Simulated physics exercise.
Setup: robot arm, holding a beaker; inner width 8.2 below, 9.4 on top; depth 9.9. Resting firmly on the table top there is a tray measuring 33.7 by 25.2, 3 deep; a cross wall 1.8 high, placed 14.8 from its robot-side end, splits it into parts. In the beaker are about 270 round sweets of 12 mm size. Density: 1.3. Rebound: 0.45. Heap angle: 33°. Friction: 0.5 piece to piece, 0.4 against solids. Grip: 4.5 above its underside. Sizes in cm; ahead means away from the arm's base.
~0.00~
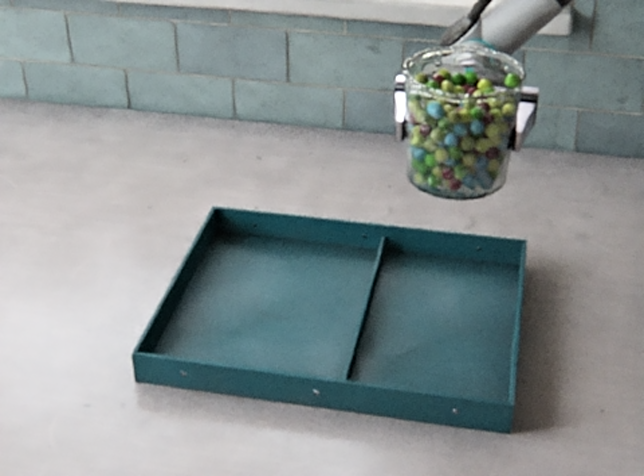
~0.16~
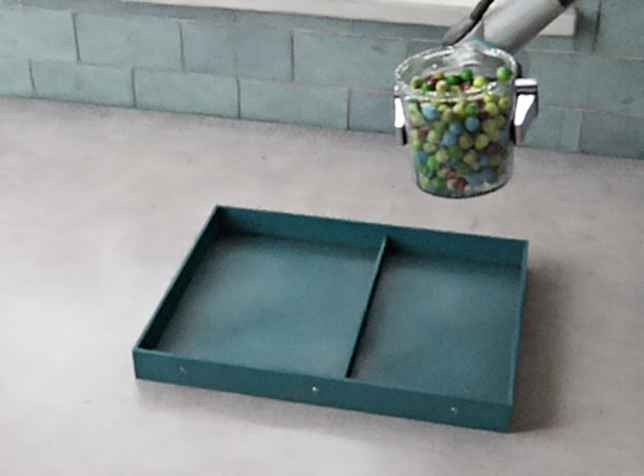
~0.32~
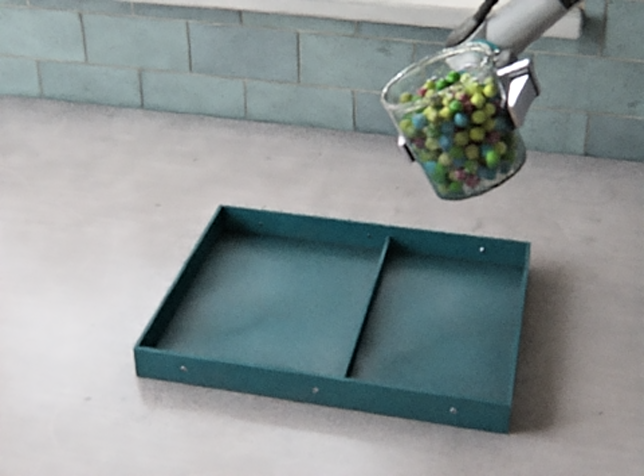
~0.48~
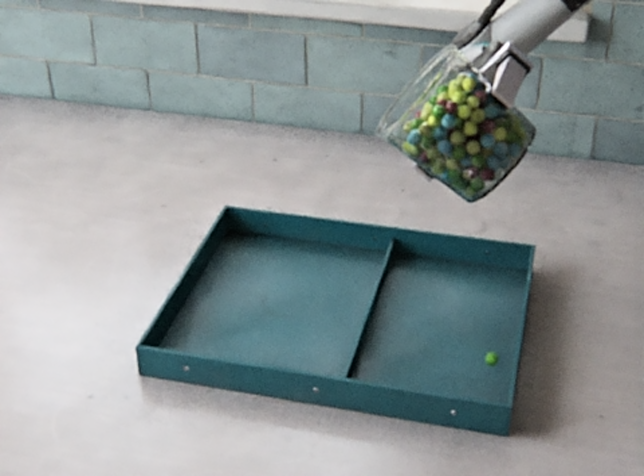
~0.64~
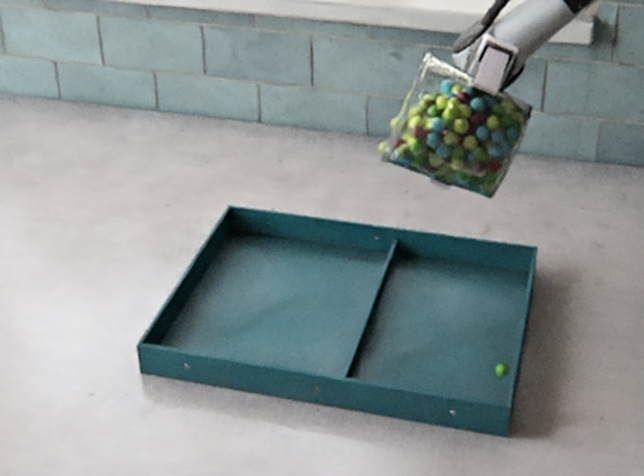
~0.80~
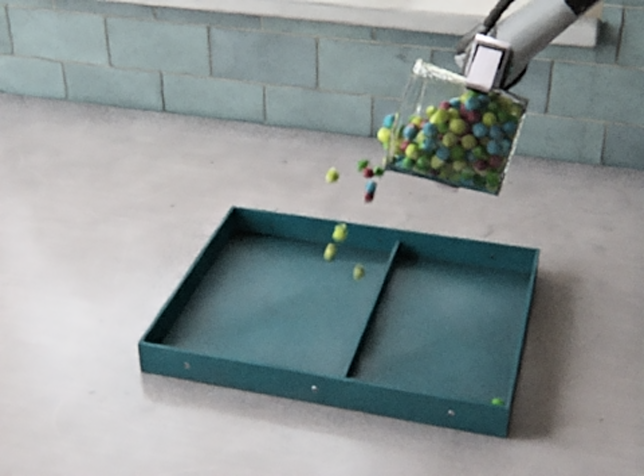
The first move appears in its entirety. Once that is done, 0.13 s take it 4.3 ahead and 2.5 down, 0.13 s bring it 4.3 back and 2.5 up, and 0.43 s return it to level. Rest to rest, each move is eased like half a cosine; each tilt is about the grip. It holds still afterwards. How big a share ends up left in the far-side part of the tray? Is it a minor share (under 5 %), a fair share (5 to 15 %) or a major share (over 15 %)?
It is a major share.
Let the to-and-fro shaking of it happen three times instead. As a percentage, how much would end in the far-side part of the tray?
Result: Approximately 50 per cent.
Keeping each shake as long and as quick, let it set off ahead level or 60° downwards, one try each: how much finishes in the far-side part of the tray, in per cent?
First try about 50 %, second try about 15 %.
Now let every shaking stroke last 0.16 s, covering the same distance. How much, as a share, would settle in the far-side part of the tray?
Roughly 25 in a hundred.
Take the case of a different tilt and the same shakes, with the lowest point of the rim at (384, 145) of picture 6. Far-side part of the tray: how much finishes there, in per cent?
About 15 %.
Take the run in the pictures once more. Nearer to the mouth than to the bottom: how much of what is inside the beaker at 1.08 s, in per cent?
Some 50 percent is in that half.
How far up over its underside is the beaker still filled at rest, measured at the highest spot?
Top of the fill: Near 8.0 cm.
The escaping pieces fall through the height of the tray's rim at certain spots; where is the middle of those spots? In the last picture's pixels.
(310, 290).
By 1.08 s, tilted 79° forward, highest piece 24 above the table; 193 in the beaker, 25 in the far-side part, 1 in the robot-side part, 52 in flight or on a rim.
By 1.35 s, tilted 18° forward, highest piece 26 above the table; 174 in the beaker, 85 in the far-side part, 9 in the robot-side part, 3 in flight or on a rim.
By 1.69 s, level, highest piece 26 above the table; 174 in the beaker, 88 in the far-side part, 9 in the robot-side part.
By 2.74 s, level, highest piece 26 above the table; 174 in the beaker, 88 in the far-side part, 9 in the robot-side part.
Final count, 174 in the beaker, 88 in the far-side part, 9 in the robot-side part. That is 32 % in the far-side part of the tray.
